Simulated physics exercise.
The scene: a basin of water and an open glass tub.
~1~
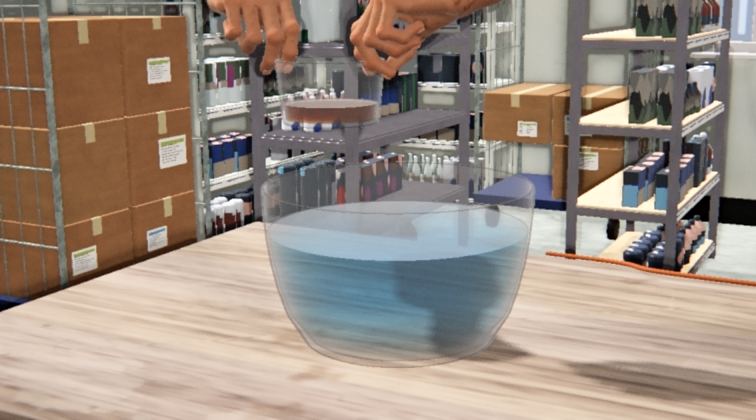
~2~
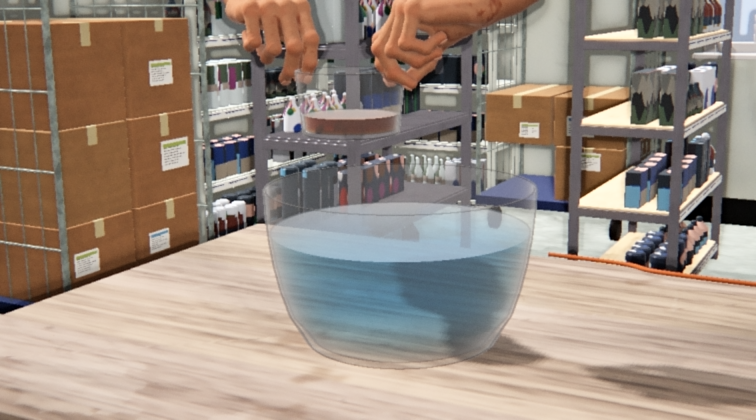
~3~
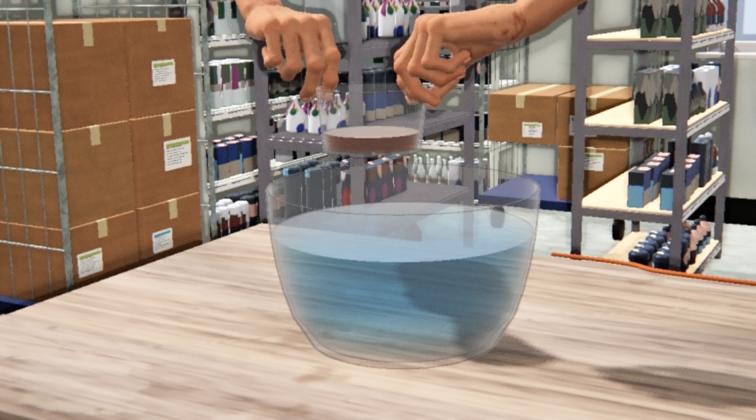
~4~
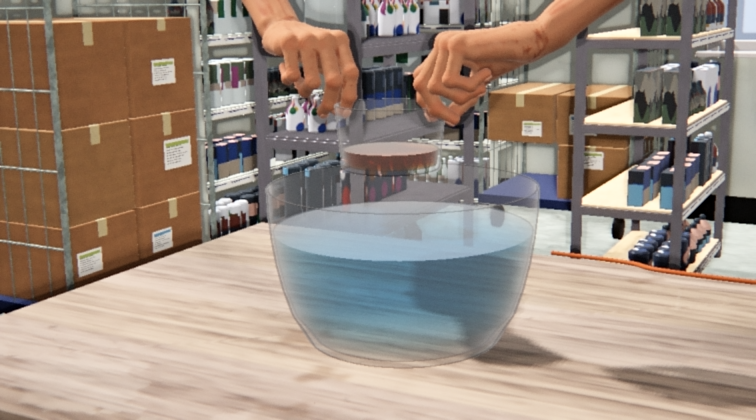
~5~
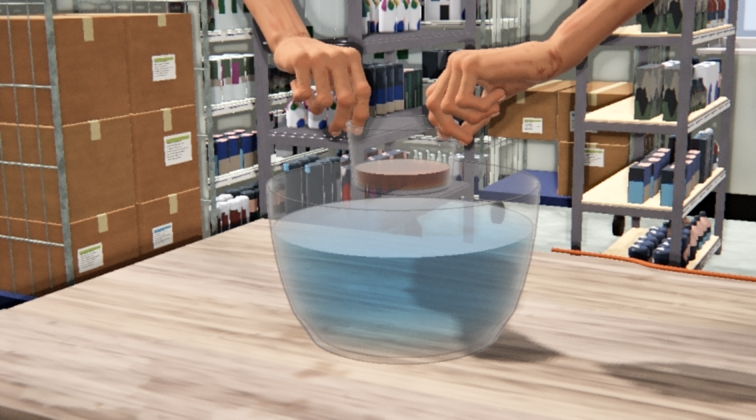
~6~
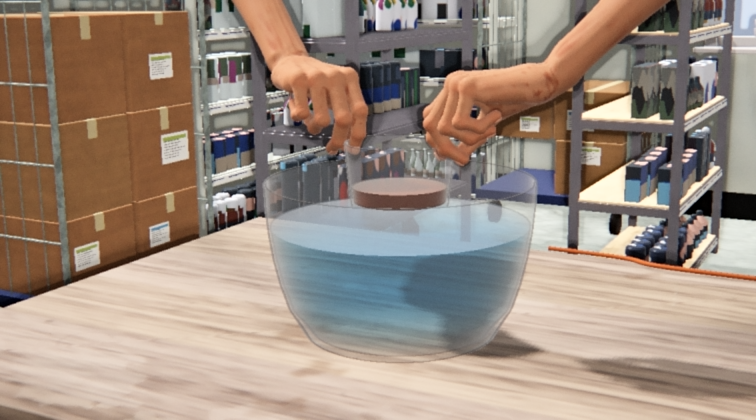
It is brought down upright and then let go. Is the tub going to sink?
No: You'll see it never goes down once it's free.
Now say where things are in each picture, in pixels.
The first frame shows tub (331, 89) about a quarter full; above the basin.
The second frame shows tub about a quarter full, surface at (351, 114); coming down.
The third frame shows tub (372, 117) about a quarter full; lower.
The fourth frame shows tub about a quarter full, surface at (391, 149); lower still.
The fifth frame shows tub (402, 152) about a quarter full; close to the surface.
The sixth frame shows tub about a quarter full, surface at (400, 186); just over the surface.
Next, the tub dips into the water.
After that, it bobs and steadies.
Finally, the tub floats with a third of its side showing.
